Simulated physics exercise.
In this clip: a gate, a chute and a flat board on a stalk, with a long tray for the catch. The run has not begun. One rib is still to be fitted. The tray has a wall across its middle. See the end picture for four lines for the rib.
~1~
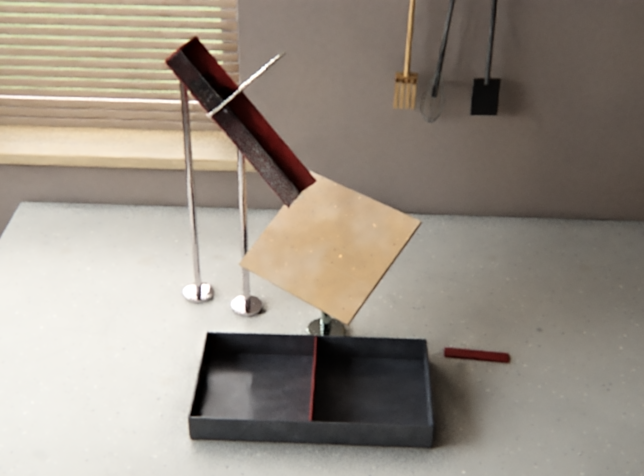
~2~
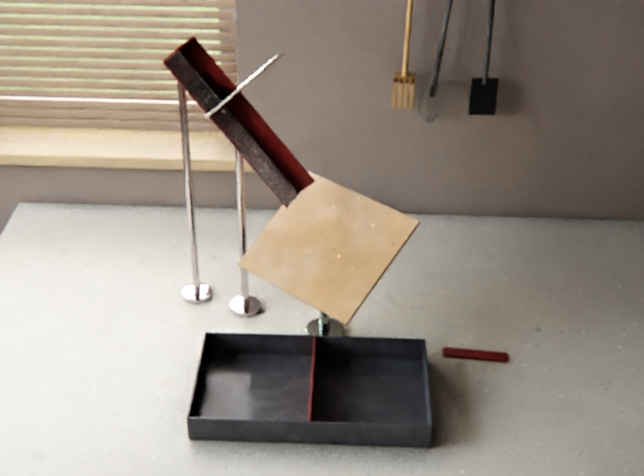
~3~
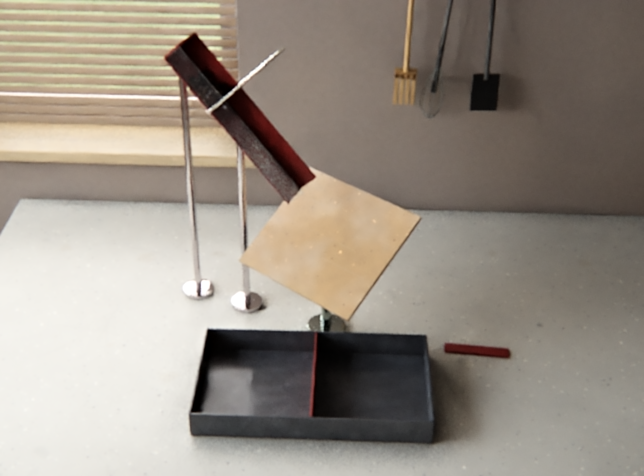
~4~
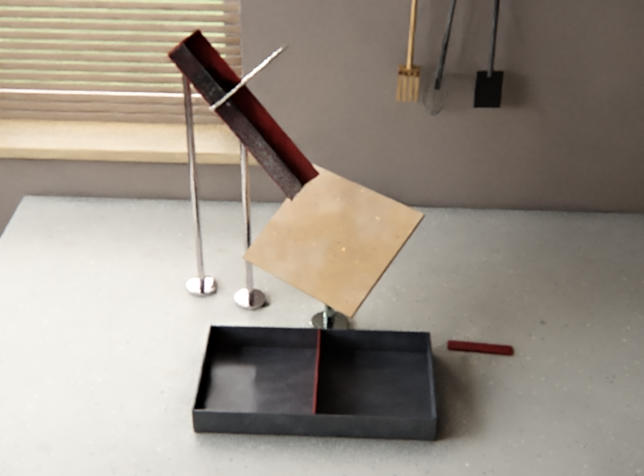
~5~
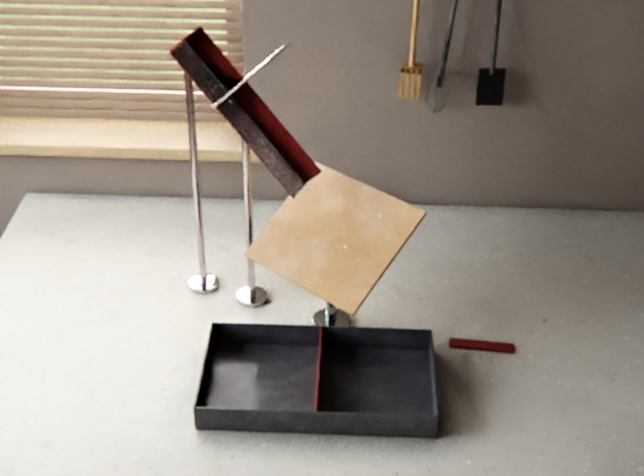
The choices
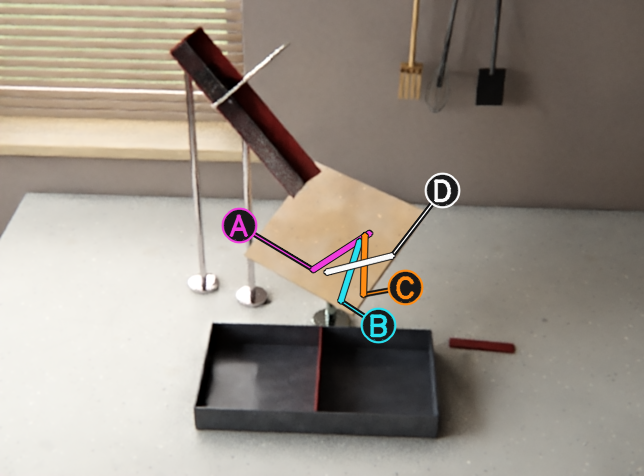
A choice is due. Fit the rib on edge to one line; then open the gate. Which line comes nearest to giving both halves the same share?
Line C.
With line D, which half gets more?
The left half.
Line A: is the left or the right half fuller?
More lands on the left.
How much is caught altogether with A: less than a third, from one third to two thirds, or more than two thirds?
More than two thirds.
On the marked copy, line A from (369, 233) to (313, 269); line B from (359, 241) to (340, 300); line C from (364, 235) to (363, 294); line D from (391, 255) to (326, 272).
Choosing A, of what is caught, nearly all in the left half, a stray few in the right.
Choosing B, of what is caught, most in the left half, a small part in the right.
Choosing C, of what is caught, about two thirds in the left half, about a third in the right.
Choosing D, of what is caught, nearly all in the left half, a stray few in the right.
